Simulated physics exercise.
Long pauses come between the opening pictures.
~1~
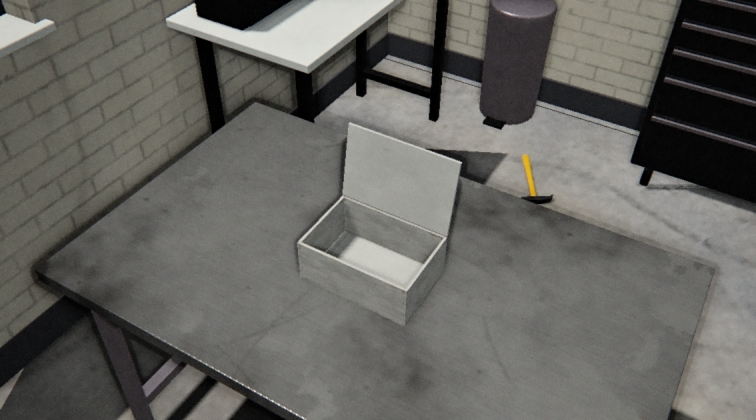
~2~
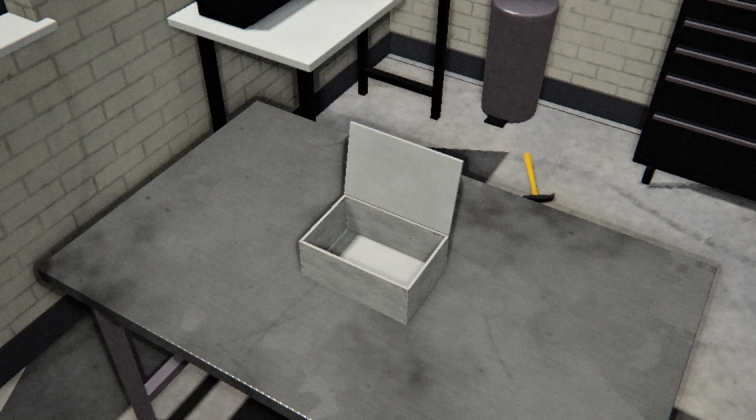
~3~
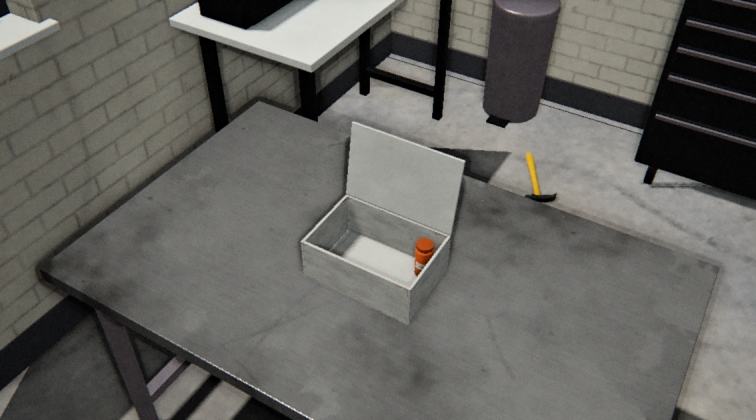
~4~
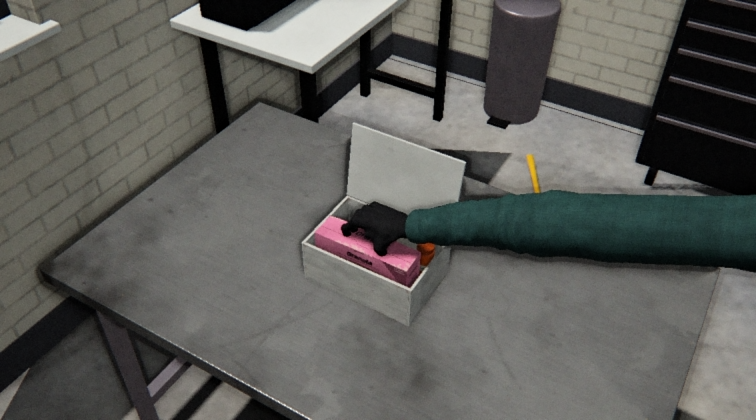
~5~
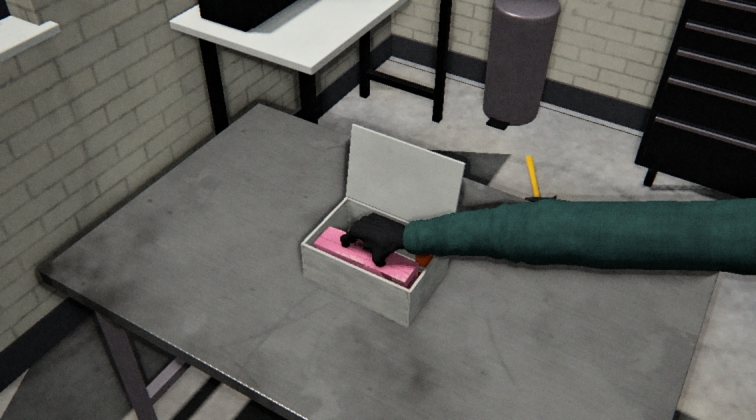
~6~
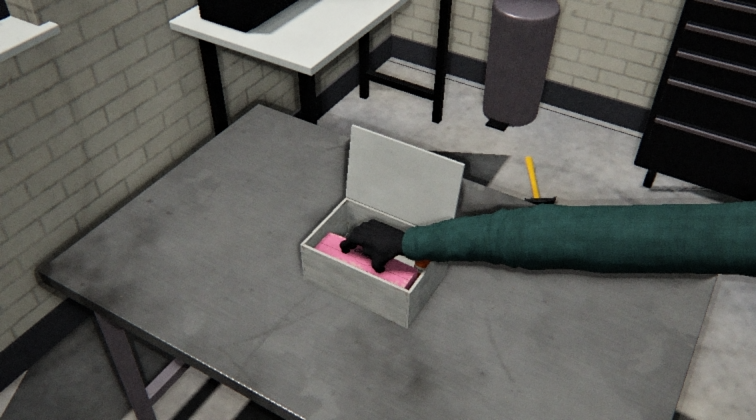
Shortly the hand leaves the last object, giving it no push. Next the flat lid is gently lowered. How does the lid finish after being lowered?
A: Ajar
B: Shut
The answer is B.
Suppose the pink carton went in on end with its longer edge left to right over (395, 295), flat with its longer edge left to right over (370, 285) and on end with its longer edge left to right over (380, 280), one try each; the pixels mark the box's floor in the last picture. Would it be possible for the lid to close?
Lid: First open, second closed, third open.
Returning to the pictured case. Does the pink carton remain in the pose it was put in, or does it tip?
Looking at the last picture, the pink carton is left as set.
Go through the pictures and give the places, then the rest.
The last thing is not in view yet, in the first picture.
The last thing is not in view yet, in the second picture.
The last thing is not in view yet; orange shaker (424, 258), in the third picture.
Still above its spot; pink carton (367, 254), in the fourth picture.
Still above its spot; pink carton (366, 265), in the fifth picture.
In place under the hand, in the sixth picture.
Then, 1.10 s later than the last frame, lid starting down.
Then, 1.60 s later than the last frame, lid 60° above the rim.
Then, 2.00 s later than the last frame, lid 33° above the rim.
Then, 2.30 s later than the last frame, lid 10° above the rim.
When it is over, lid shut; both as before. End places, in pixels of the last picture, pink carton near (365, 271).
